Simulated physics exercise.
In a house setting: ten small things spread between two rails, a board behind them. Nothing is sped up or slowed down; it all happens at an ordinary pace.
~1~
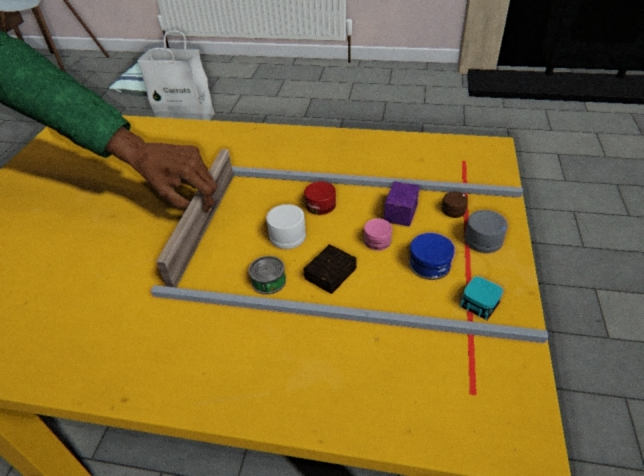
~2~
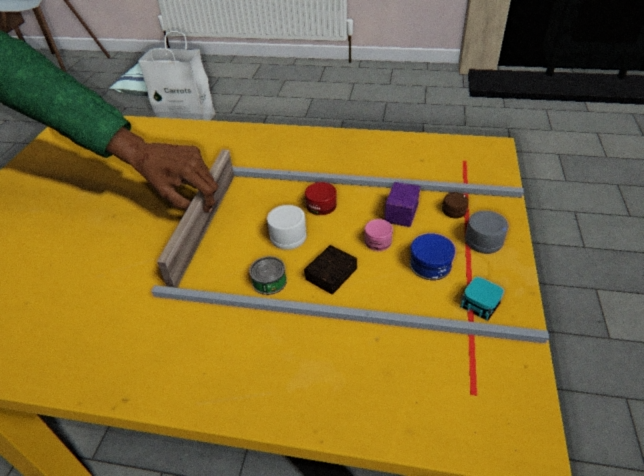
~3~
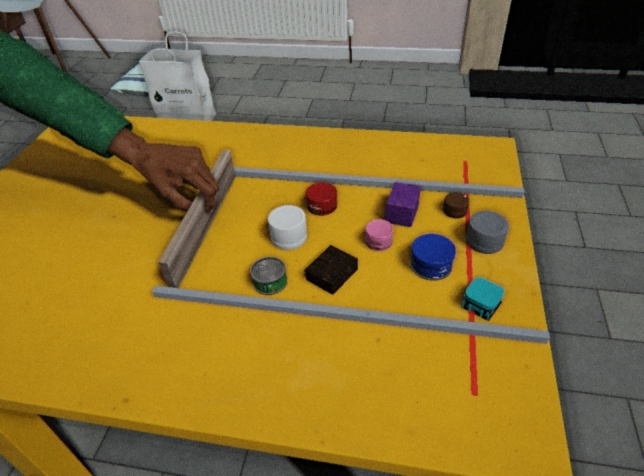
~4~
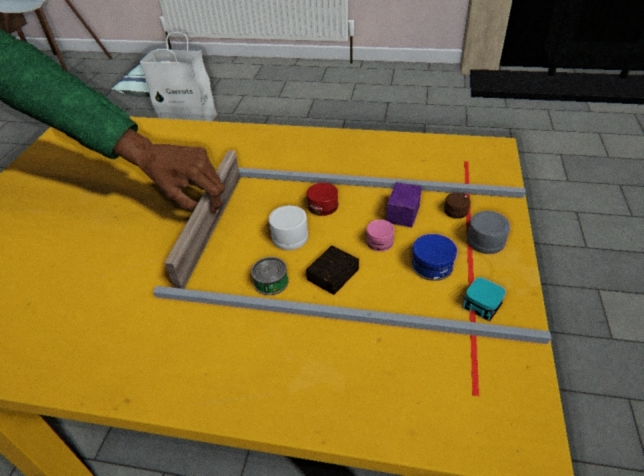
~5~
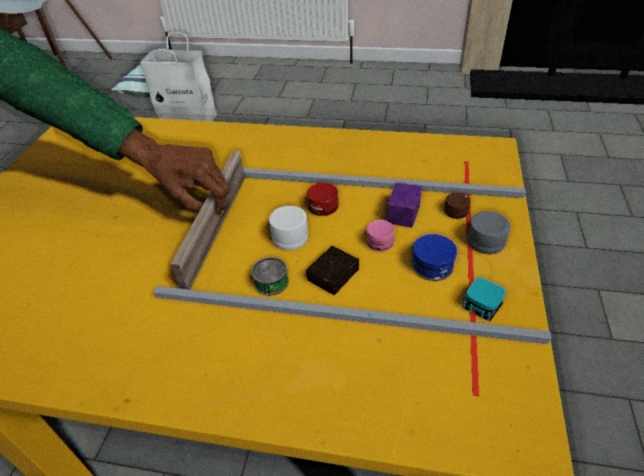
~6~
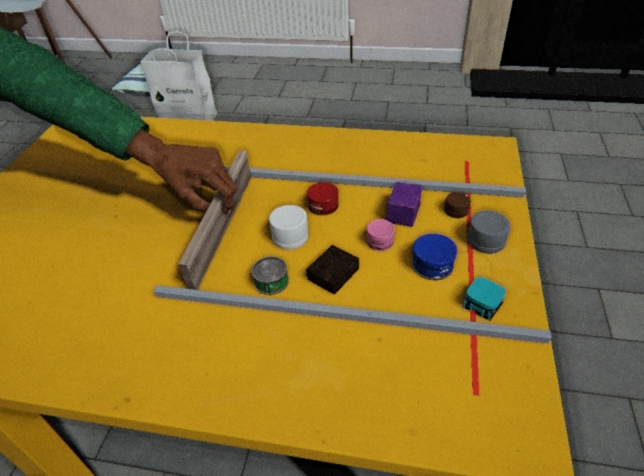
At first, a hand in a green sleeve holds a wooden board upright at the left end of two grey rails, with ten small tubs, tins and blocks spread between them on a yellow table. The hand then slides the board slightly right, while the objects stay still near the red tape.
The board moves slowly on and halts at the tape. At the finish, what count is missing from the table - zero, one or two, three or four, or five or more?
Missing: One or two.
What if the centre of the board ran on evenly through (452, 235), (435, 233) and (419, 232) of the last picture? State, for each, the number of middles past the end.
In order, that gives 0, then 0, then 0.
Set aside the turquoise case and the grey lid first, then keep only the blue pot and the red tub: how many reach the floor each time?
The first count is 1 and the second is 1.
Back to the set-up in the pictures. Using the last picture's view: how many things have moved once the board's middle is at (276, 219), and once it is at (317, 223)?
2 at one spot and 4 at the other.
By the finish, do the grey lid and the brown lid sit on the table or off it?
The grey lid ends up off and the brown lid ends up off.
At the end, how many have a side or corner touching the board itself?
It touches 4.
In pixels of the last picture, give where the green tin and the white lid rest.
Roughly (493, 309), and the other roughly (492, 242).
Early on, none off yet; grey lid at rest near (488, 232); turquoise case at rest near (484, 299); brown lid at rest near (457, 205).
A while later, none off yet; grey lid travelled about its own width near (513, 231); turquoise case moving near (490, 300); brown lid travelled well along near (507, 206).
Finally, the number that fall off is one or two; lost, brown lid and grey lid.
